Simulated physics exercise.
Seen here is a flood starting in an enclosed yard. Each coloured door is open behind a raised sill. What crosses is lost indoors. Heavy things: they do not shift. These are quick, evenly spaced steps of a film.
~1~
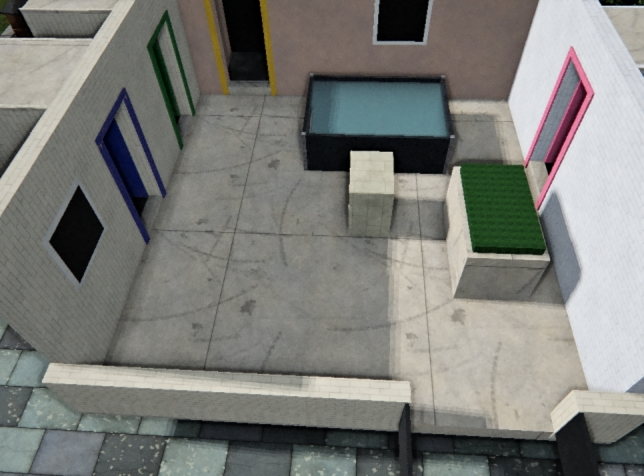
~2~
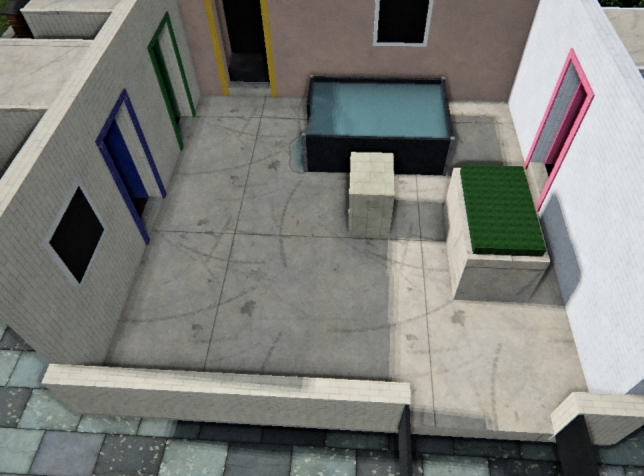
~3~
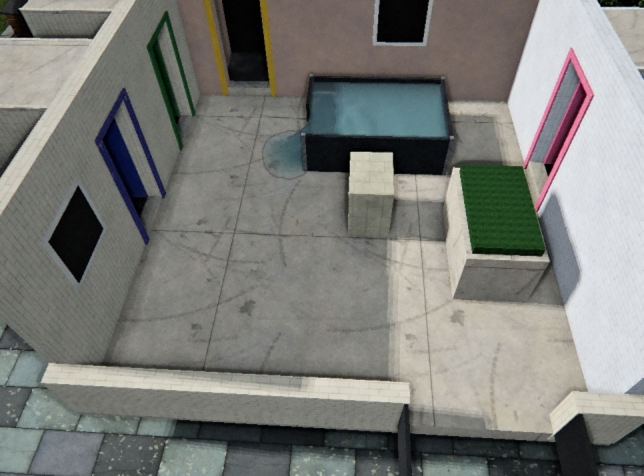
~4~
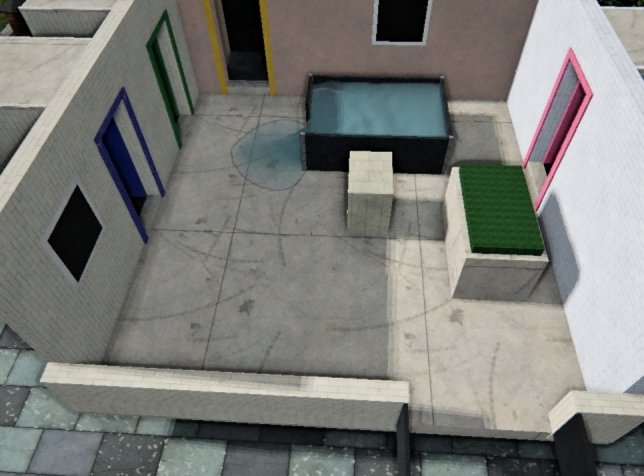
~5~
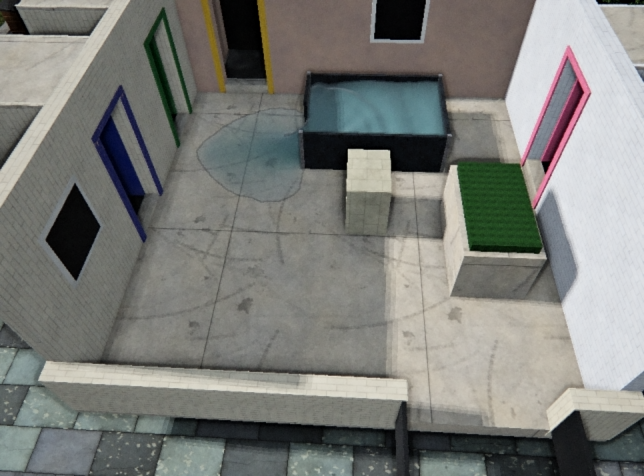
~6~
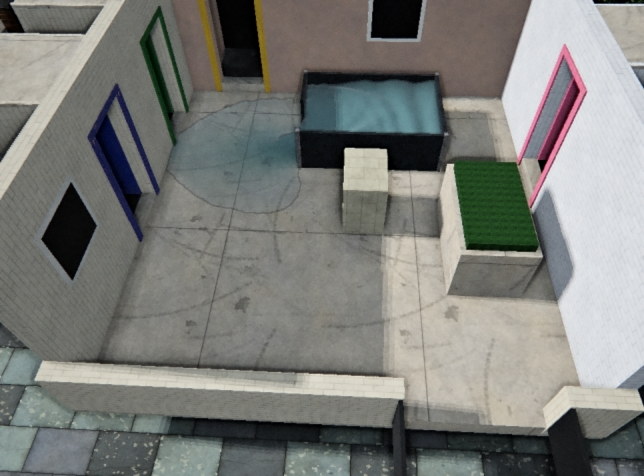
Water leaking from a dark tank's left side, spreading leftward in a widening shallow puddle across a walled yard with coloured doorways.
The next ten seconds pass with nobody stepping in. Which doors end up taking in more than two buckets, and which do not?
The blue door gets more than two buckets inside, the green door gets more than two buckets inside, the yellow door gets two buckets or less inside, the pink door gets two buckets or less inside.
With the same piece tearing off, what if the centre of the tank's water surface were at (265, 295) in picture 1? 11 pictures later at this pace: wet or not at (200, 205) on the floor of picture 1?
That spot is reached by the flood.
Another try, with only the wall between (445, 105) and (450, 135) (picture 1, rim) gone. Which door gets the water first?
The door marked pink is first in line.
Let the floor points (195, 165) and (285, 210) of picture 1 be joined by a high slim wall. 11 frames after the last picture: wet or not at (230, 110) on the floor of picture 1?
Soaked.
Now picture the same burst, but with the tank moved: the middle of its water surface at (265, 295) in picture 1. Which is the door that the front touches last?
It is the one in pink.
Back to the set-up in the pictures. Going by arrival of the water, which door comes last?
I'd go with the pink-painted one.
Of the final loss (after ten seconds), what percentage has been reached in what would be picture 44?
75 per cent.
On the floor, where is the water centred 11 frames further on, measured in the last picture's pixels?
Somewhere near (312, 148).
A moment on, water covers 25 % of the floor; the blue door under two buckets in, the green door over two buckets in, the yellow door wet at the sill, nothing in, the pink door not reached.
Next, water covers 30 % of the floor; the blue door over two buckets in, the green door far over two buckets in, the yellow door wet at the sill, nothing in, the pink door not reached.
Then, water covers 40 % of the floor; the blue door far over two buckets in, the green door far over two buckets in, the yellow door wet at the sill, nothing in, the pink door not reached.
Later, water covers 65 % of the floor; the blue door far over two buckets in, the green door far over two buckets in, the yellow door wet at the sill, nothing in, the pink door not reached.
In the end, water covers 90 % of the floor; the blue door far over two buckets in, the green door far over two buckets in, the yellow door wet at the sill, nothing in, the pink door wet at the sill, nothing in.
